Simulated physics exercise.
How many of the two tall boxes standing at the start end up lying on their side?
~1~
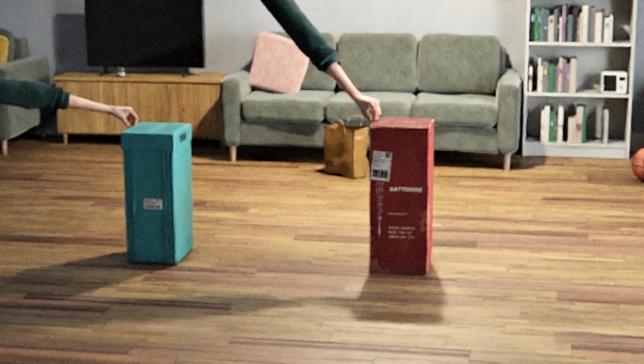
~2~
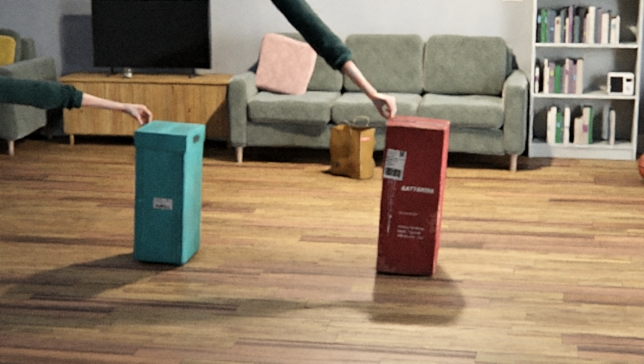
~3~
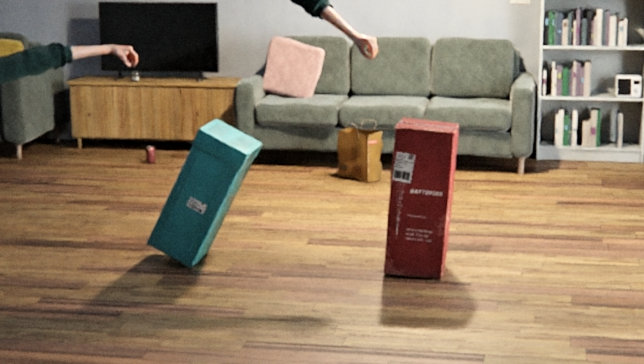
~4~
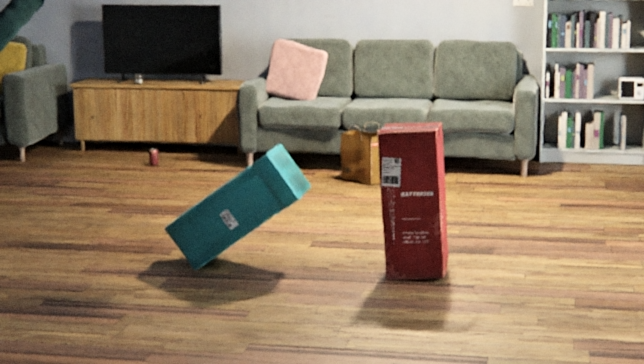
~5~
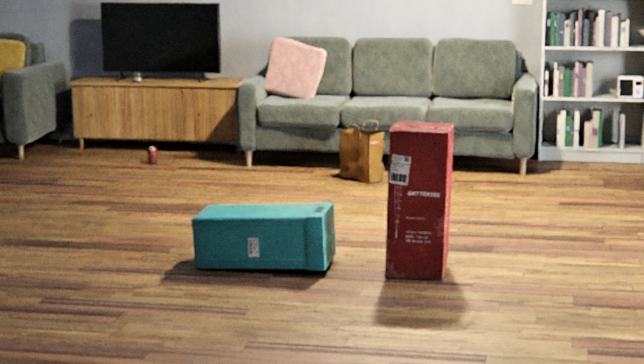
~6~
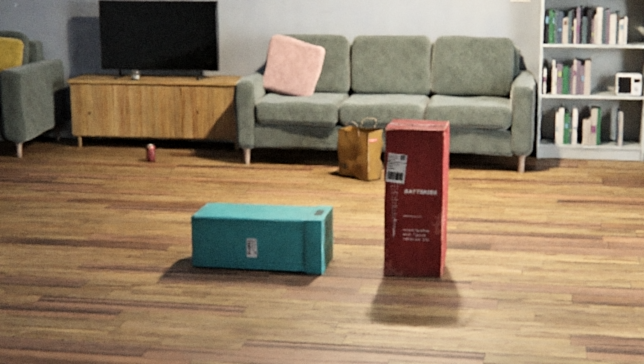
One of them does. The turquoise box ends on its side, while the red one is still standing.
